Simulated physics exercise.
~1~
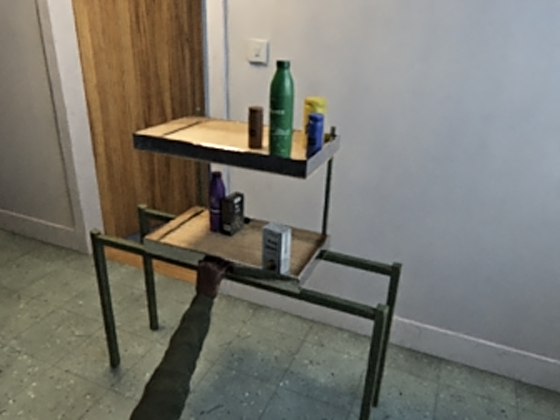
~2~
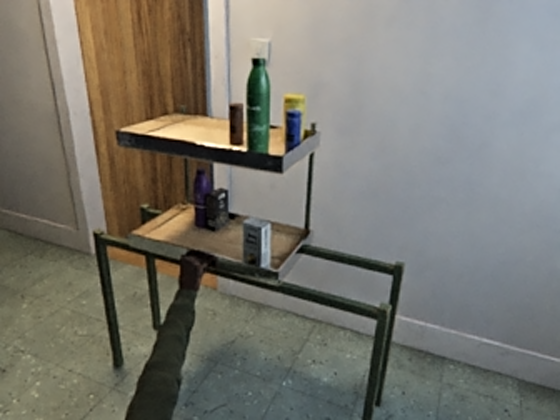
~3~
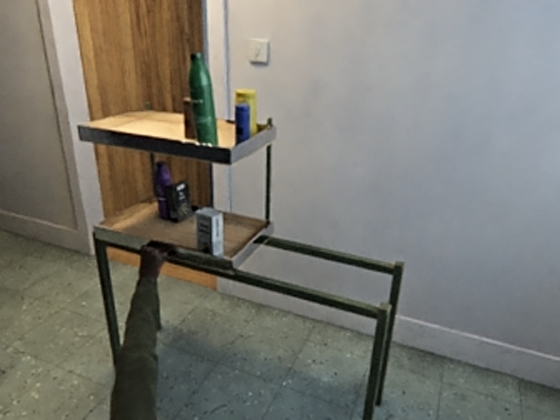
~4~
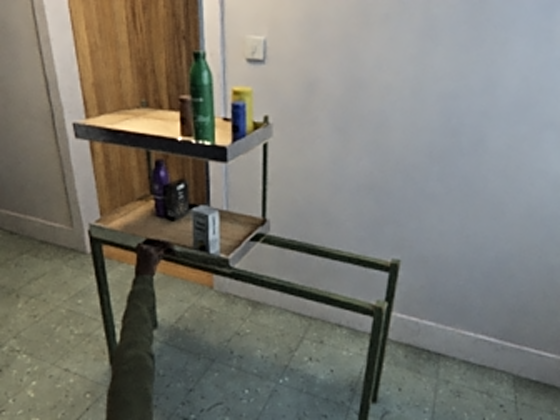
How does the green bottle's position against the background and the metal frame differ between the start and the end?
At the start, the green bottle stands in front of the pale wall, above the middle part of the metal frame. By the end, it is farther left, by the right edge of the wooden door and nearer the frame's left end.
